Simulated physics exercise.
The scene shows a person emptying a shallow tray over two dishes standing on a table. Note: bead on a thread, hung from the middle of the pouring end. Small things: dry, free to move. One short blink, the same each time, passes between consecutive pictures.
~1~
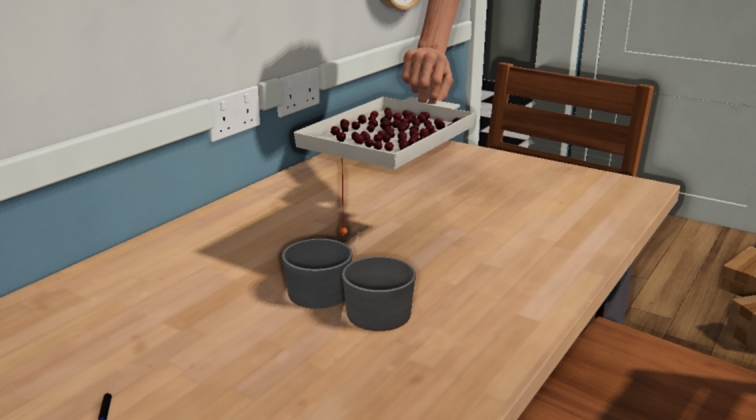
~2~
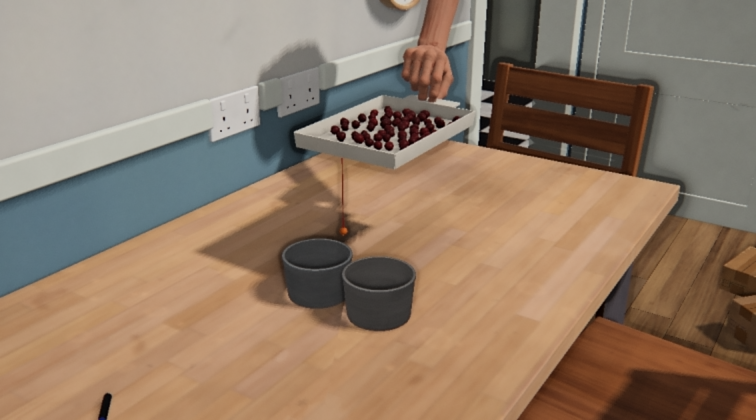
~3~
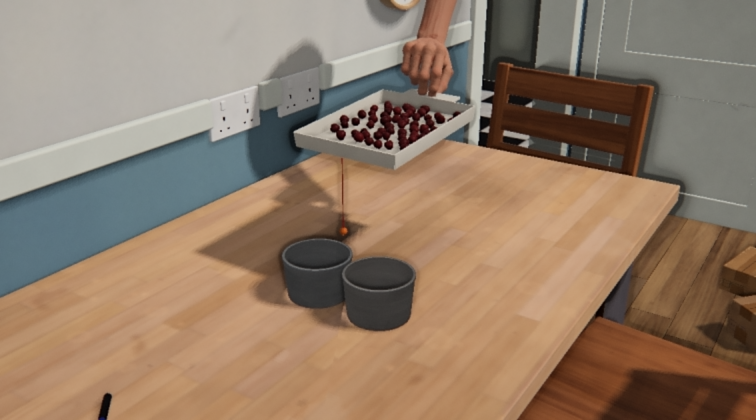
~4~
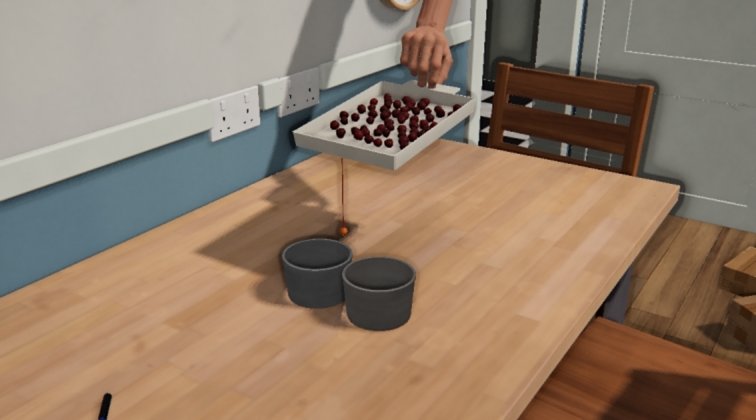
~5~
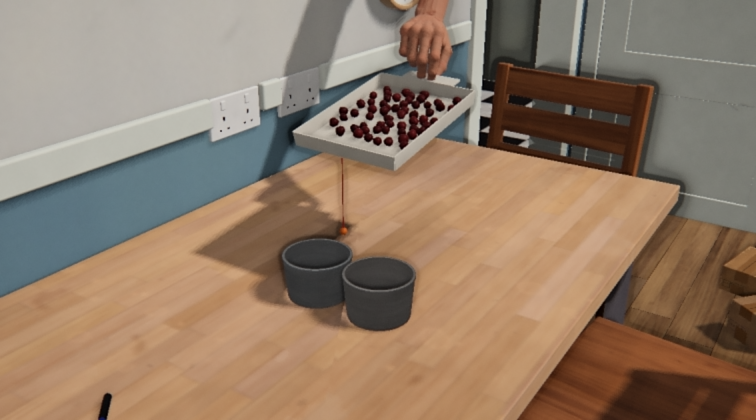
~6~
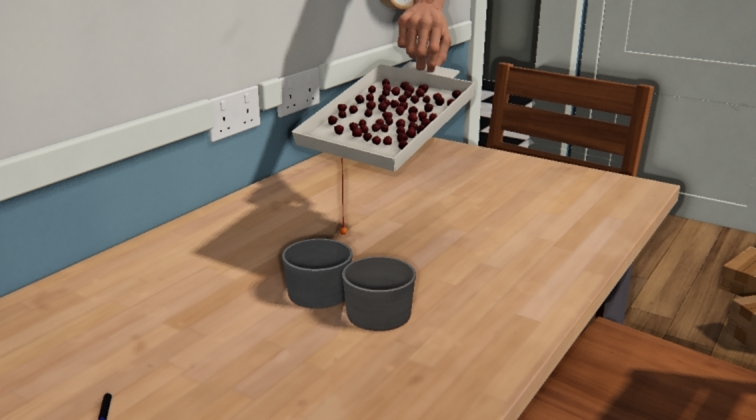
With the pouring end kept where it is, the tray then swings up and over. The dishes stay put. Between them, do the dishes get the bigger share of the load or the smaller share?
The greater share is going to end up in the dishes.
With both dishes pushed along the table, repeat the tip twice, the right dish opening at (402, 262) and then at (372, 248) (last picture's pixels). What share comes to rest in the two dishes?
Trial 1 20%, trial 2 0%.
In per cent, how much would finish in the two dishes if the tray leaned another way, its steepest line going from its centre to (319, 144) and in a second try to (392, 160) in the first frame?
First heading 10 %, second heading 40 %.
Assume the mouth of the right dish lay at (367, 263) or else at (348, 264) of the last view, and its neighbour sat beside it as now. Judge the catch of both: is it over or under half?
At place one the bulk; at place two the bulk.
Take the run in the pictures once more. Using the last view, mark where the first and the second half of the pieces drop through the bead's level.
I'd put it at roughly (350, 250), and after that at roughly (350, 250).
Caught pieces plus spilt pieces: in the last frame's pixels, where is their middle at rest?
Somewhere around (357, 301) in the last picture.
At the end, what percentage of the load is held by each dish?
The left dish ends with 40 per cent of the load and the right dish with 50 per cent.
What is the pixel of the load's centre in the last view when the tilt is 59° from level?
Centre estimate: (364, 134).
Soon, tray tipped steeply; all on the tray.
A while on, tray tipped right over; nearly all on the tray; a stray few in the air.
Towards the end, tray tipped past a quarter turn; about half in the right dish; about half in the left dish; a small part outside both.
Finally, tray tipped past a quarter turn; about half in the right dish; about half in the left dish; a small part outside both.
